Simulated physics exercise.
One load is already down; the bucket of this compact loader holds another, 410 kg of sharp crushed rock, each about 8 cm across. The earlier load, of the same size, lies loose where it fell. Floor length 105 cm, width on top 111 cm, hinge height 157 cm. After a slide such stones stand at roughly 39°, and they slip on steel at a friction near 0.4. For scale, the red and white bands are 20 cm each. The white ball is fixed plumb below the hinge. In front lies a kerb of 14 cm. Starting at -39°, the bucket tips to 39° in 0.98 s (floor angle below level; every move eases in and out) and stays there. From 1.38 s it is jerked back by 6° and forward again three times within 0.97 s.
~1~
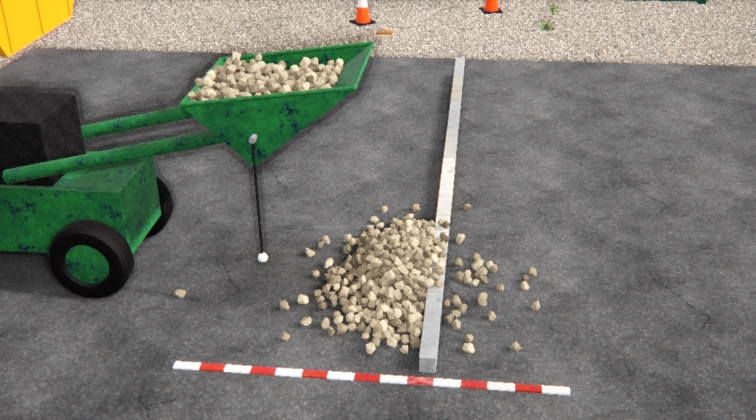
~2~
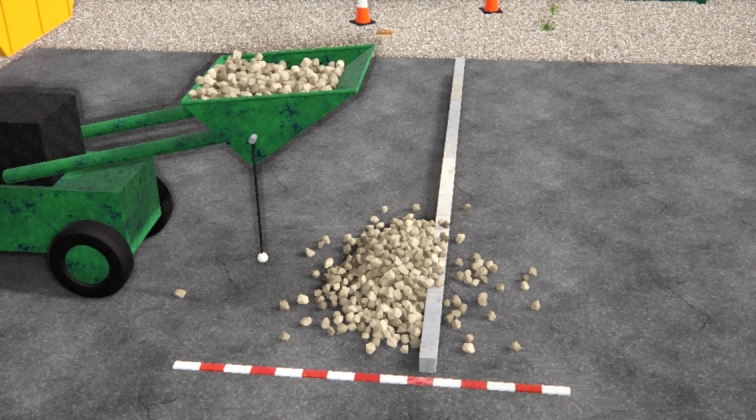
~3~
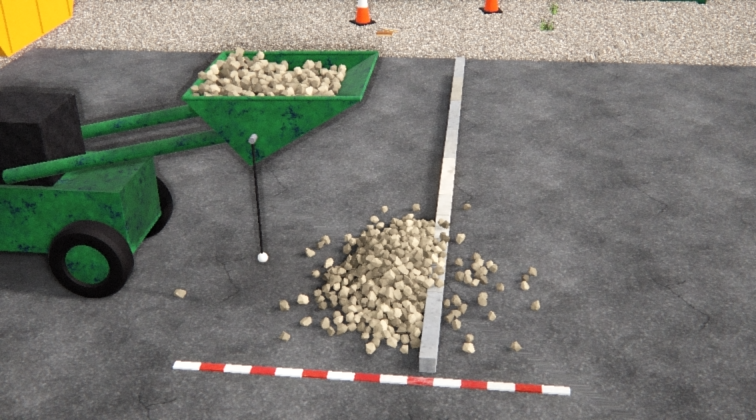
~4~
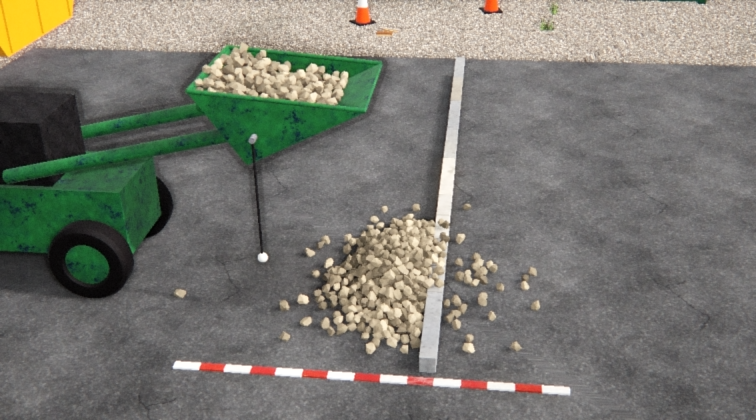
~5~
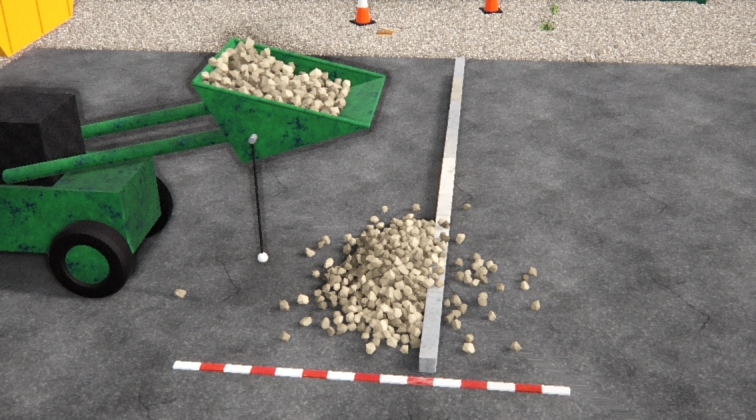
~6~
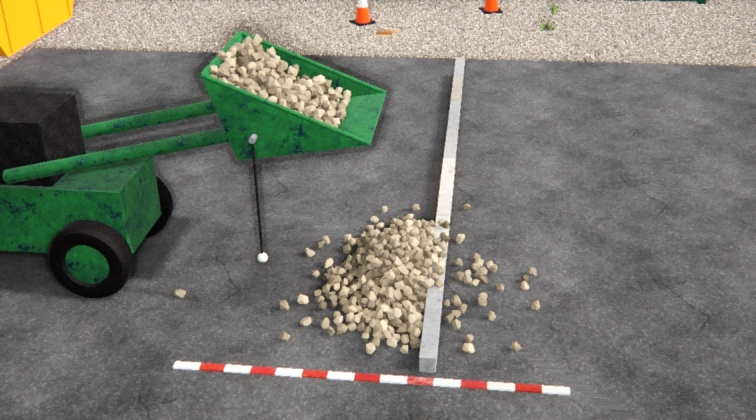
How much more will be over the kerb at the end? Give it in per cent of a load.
About 33 per cent.
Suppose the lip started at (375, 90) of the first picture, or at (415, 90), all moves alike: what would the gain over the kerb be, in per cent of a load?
First some 55, then 90 per cent.
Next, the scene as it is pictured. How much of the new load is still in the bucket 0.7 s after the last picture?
It holds some 90 per cent.
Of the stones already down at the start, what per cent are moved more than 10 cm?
About 5 per cent.
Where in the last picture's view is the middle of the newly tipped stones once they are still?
Around (411, 267).
Then, 0.3 s after the last picture the floor is at 27°; in per cent of one load, 100 in the bucket, 94 on this side of the kerb, 6 over the kerb; the foremost stones are at (515, 294).
Then, 0.7 s after the last picture the floor is at 39°; in per cent of one load, 90 in the bucket, 104 on this side of the kerb, 6 over the kerb; the foremost stones are at (515, 294).
Then, 2.4 s after the last picture the floor is at 39°; in per cent of one load, 0 in the bucket, 162 on this side of the kerb, 38 over the kerb; the foremost stones are at (554, 297).
Then, 5.1 s after the last picture the floor is at 39°; in per cent of one load, 0 in the bucket, 162 on this side of the kerb, 38 over the kerb; the foremost stones are at (554, 297). Net gain over the kerb, 33.
